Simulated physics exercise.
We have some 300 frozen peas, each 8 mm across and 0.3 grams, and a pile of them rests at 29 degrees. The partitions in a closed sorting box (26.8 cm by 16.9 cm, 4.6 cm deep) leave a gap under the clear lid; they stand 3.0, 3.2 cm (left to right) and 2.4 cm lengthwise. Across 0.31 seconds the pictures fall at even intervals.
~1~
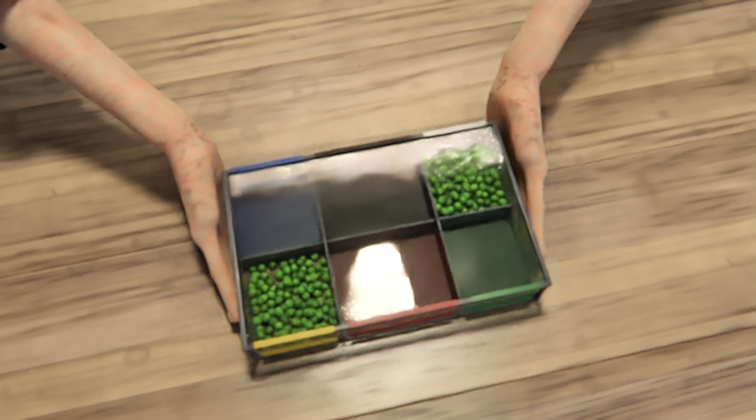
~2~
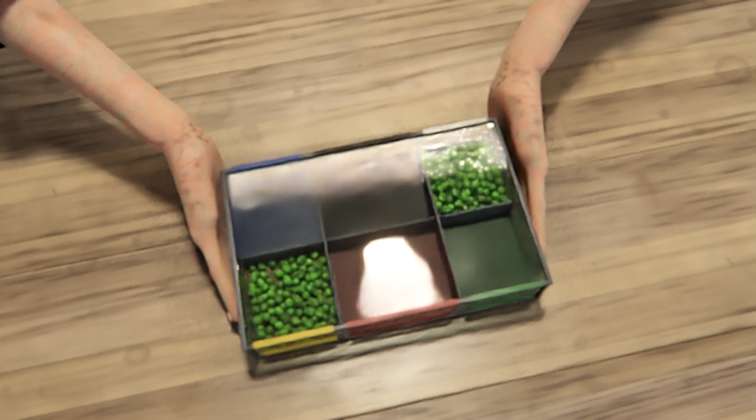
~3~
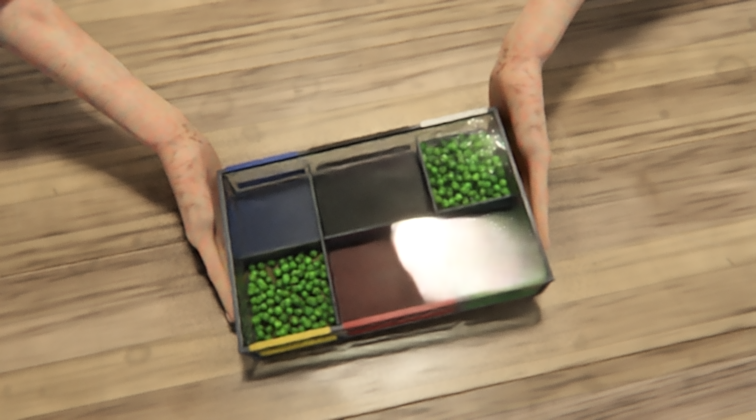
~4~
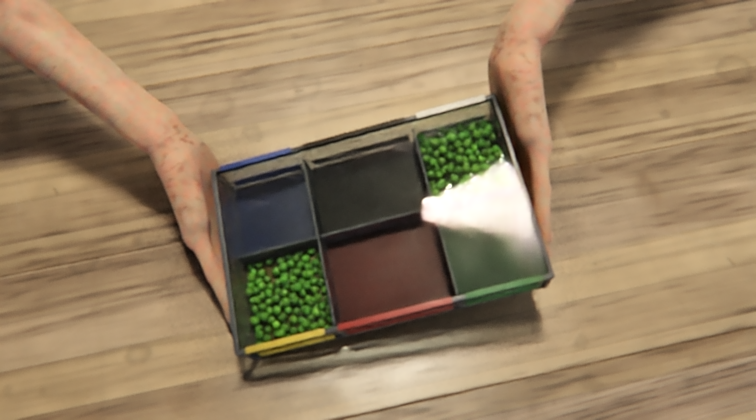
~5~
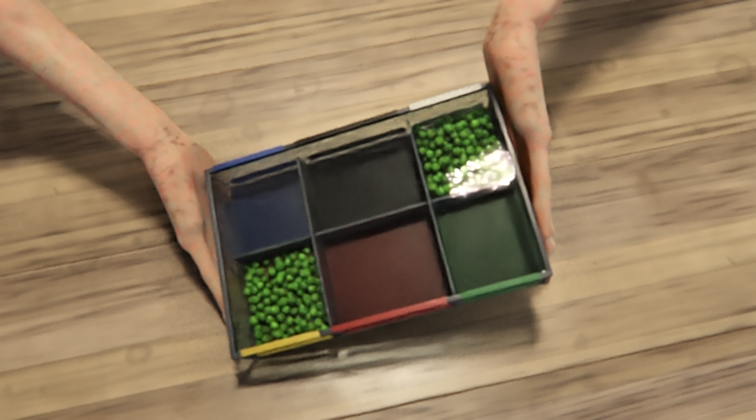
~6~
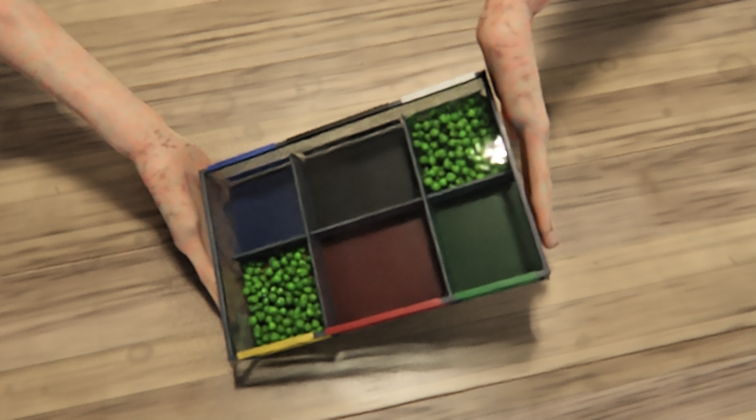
In the video, two hands hold a clear-lidded sorting box with six compartments, green peas in the yellow-marked and white-marked ones, and gradually tilt it toward its left front corner while a bright reflection shifts rightward and the peas stay in their compartments.
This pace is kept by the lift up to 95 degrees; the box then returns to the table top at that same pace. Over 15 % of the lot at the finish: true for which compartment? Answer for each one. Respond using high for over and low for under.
Red low, blue low, green low, yellow high, white high, black low.
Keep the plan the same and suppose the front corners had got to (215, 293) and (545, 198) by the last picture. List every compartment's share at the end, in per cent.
Red 0, blue 30, green 0, yellow 10, white 60, black 0.
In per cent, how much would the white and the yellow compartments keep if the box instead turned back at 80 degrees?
You'd find white with 35 % and yellow with 45 %.
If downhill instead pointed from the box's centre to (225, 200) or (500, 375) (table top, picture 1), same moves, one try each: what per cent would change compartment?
First try: About 25 percent; second try: About 55 percent.
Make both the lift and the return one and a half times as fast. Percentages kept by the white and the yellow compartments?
In that case white would keep 30 % and yellow would keep 50 %.
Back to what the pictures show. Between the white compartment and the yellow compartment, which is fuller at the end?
The yellow one.
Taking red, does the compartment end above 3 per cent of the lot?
Note, red: Confirmed.
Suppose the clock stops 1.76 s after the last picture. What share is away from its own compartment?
Approx. 40 in a hundred.
Then, 1.06 s after the last picture, tilt 94 degrees; red 5 %, green 5 %, yellow 45 %, white 40 %, black 5 %.
Then, 1.76 s after the last picture, tilt 41 degrees; red 10 %, green 5 %, yellow 55 %, white 25 %, black 5 %.
Then, 2.49 s after the last picture, tilt 0 degrees; red 10 %, green 5 %, yellow 55 %, white 25 %, black 5 %.
In the end, red 10 %, blue 0 %, green 5 %, yellow 55 %, white 25 %, black 5 %.
